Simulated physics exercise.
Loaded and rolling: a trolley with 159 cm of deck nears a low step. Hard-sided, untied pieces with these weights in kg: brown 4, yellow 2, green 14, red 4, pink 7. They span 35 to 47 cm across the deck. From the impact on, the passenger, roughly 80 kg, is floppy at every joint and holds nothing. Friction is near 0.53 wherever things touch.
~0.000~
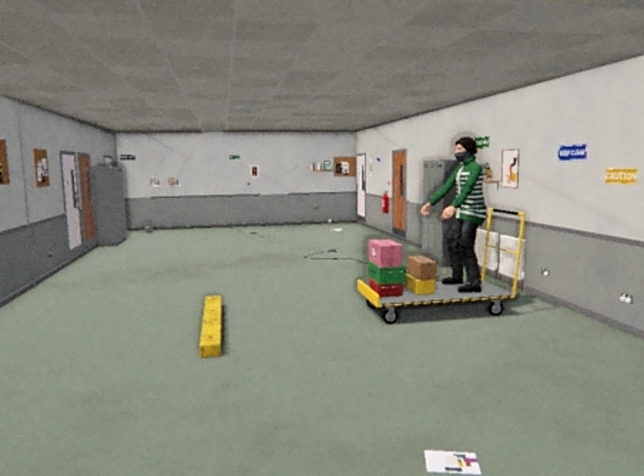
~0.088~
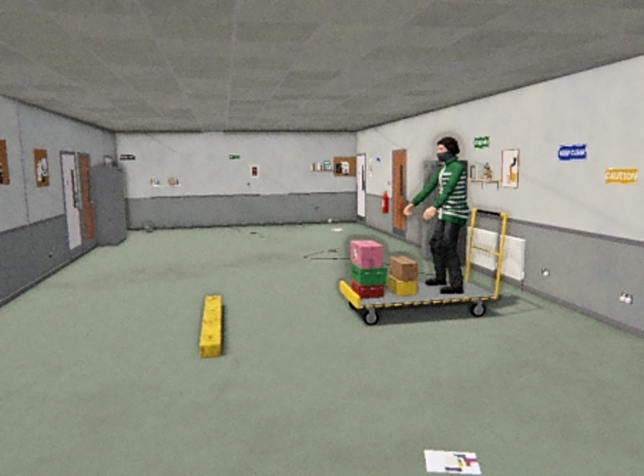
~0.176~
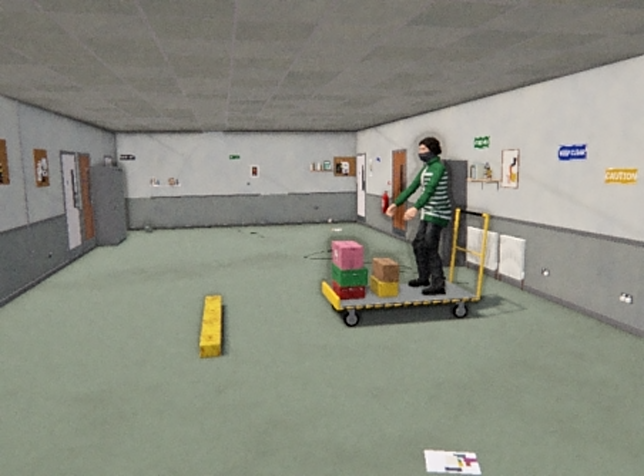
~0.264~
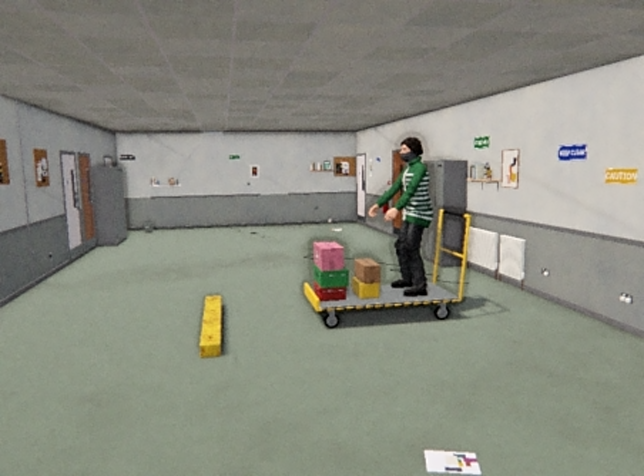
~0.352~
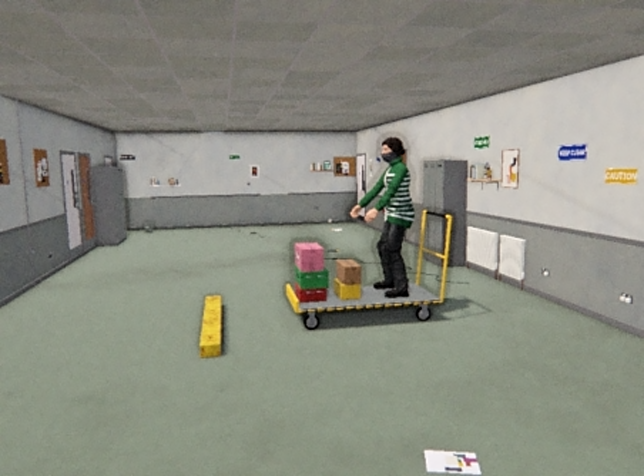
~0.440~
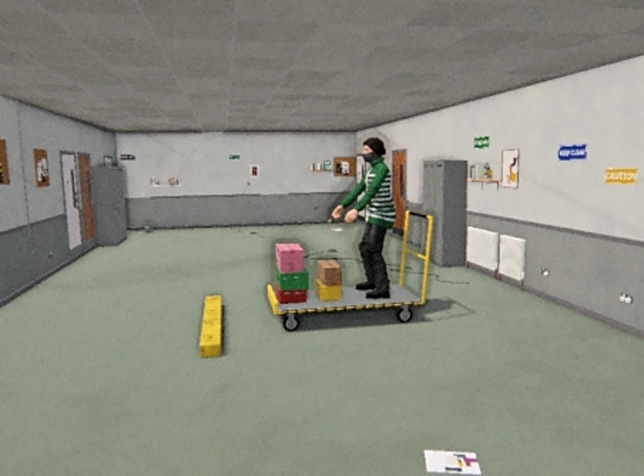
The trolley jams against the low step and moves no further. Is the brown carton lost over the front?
The brown carton flies off at this speed.
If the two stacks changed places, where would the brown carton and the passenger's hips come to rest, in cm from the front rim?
Then brown 80 past, hips 40 past.
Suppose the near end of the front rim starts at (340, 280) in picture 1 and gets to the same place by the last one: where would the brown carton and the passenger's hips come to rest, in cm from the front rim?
In that case brown 10 past, hips 20 past.
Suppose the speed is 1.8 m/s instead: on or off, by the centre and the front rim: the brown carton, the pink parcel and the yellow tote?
In that case brown on, pink off, yellow on.
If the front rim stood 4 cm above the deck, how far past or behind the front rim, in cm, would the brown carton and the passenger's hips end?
In that case brown 30 past, hips 60 past.
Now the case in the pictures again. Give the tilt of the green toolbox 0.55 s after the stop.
It is tilted some 90°.
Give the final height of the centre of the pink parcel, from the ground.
Some 10 cm up.
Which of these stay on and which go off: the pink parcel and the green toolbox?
Pink off, green off.
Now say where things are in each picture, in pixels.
In the first frame, brown carton (422, 268), green toolbox (386, 272), rim corner (378, 304); 174 cm short of the stop.
In the second frame, brown carton (404, 269), green toolbox (368, 273), rim corner (359, 305); 152 cm short of the stop.
In the third frame, brown carton (385, 270), green toolbox (349, 274), rim corner (338, 306); 130 cm short of the stop.
In the fourth frame, brown carton (367, 271), green toolbox (331, 275), rim corner (318, 308); 108 cm short of the stop.
In the fifth frame, brown carton (348, 272), green toolbox (311, 276), rim corner (297, 309); 86 cm short of the stop.
In the sixth frame, brown carton (329, 273), green toolbox (292, 277), rim corner (276, 311); 64 cm short of the stop. Speed about 2.5 m/s.
After 0.70 s the deck stops.
After 0.95 s the brown carton is 17 cm behind the rim, tilted 5°, near (227, 279) in the last picture's view.
After 1.25 s the brown carton is 8 cm past the rim, tilted 65°, near (204, 288) in the last picture's view.
After 1.70 s the brown carton is 28 cm past the rim, tilted 180°, near (186, 321) in the last picture's view.
When all is still (3.5 s), past the rim, brown carton, green toolbox, pink parcel and the passenger's hips; behind it, yellow tote and red toolbox.
